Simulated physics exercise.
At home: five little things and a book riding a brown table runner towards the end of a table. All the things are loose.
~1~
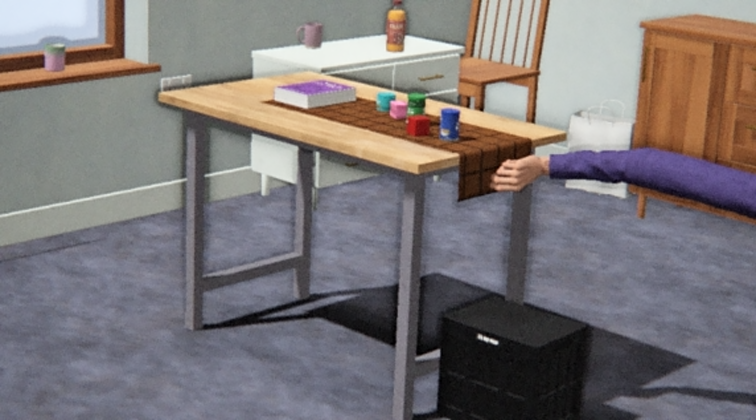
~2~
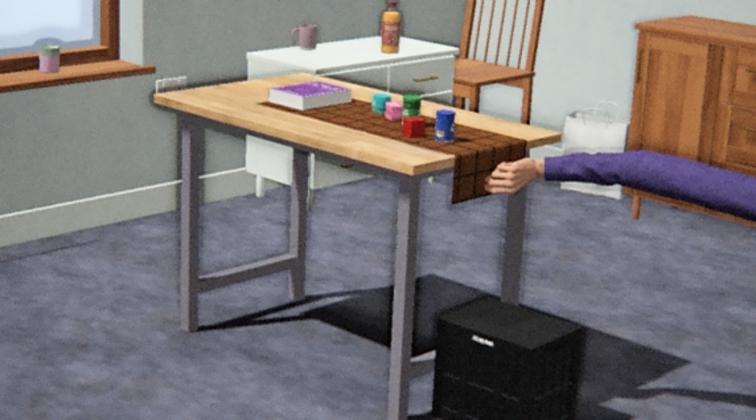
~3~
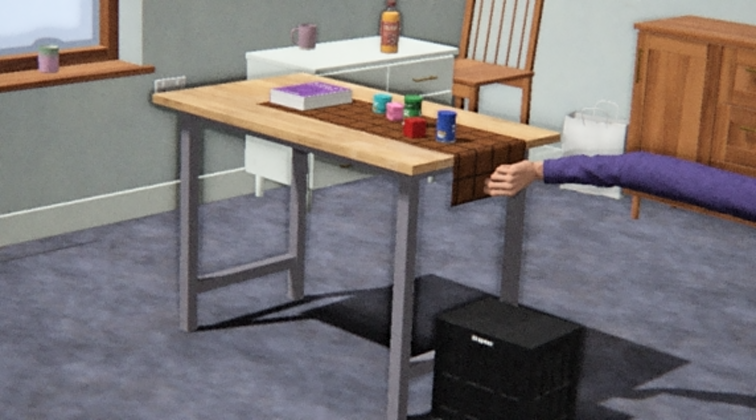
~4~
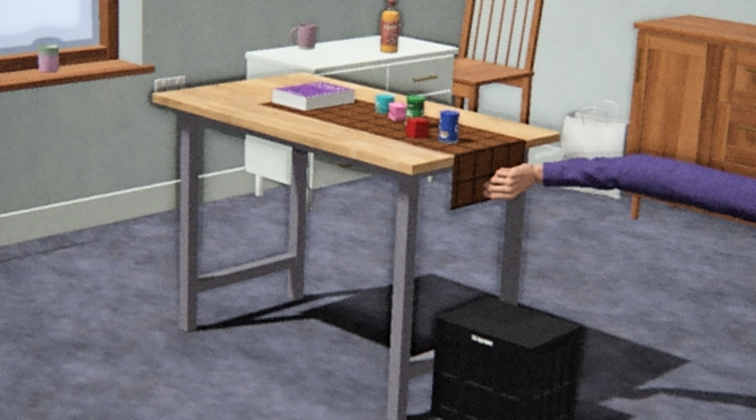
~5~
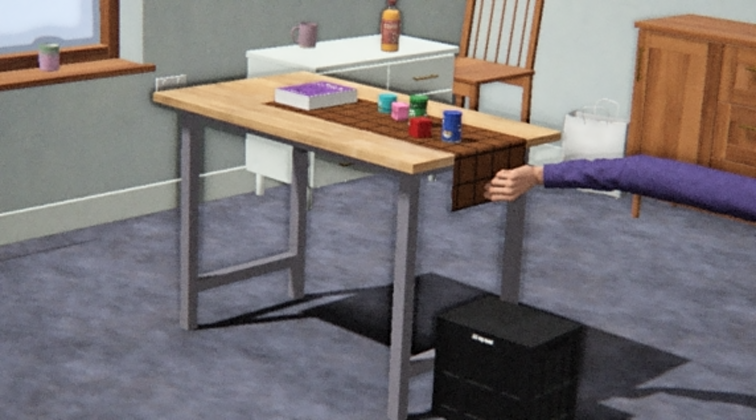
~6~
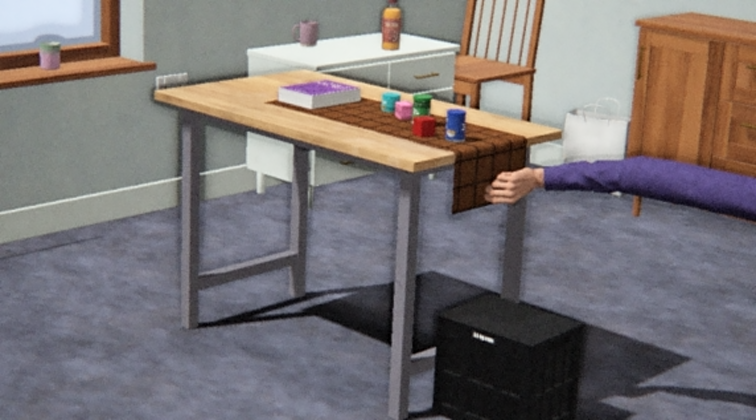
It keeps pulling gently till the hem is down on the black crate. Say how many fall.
The table loses three.
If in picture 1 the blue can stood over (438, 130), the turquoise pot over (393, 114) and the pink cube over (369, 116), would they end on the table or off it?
The blue can comes down; the turquoise pot keeps its place on top; the pink cube survives.
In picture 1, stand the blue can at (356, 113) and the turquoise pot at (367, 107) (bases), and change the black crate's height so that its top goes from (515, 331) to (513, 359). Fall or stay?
The blue can remains up; the turquoise pot remains up.
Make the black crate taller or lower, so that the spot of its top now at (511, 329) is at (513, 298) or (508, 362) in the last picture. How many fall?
In that case 2 and 4.
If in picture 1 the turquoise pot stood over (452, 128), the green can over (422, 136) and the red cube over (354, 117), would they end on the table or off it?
The turquoise pot drops off, the green can goes over, the red cube remains up.
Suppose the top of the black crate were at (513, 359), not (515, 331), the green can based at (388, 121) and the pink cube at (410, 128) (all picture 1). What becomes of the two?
The green can goes over; the pink cube goes over.
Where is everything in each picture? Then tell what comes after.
In the first picture, hem (457, 202); blue can (451, 110); red cube (419, 117); green can (417, 95); pink cube (400, 103); turquoise pot (387, 94); top of the crate (515, 331).
In the second picture, hem (451, 204); blue can (446, 112).
In the third picture, hem (451, 207); red cube (415, 119).
In the fourth picture, hem (450, 210); green can (416, 97); top of the crate (510, 332).
In the fifth picture, hem (451, 212); pink cube (402, 104).
In the sixth picture, hem (452, 215); blue can (457, 111); red cube (425, 118); green can (422, 96); pink cube (405, 103); turquoise pot (392, 94).
A little later, hem near (486, 248); blue can gone.
Next, hem near (485, 288); blue can and red cube gone.
Later still, hem on the crate; blue can, red cube and green can gone.
When it is over, hem on the crate; blue can, red cube and green can gone. The count of fallen things is three.
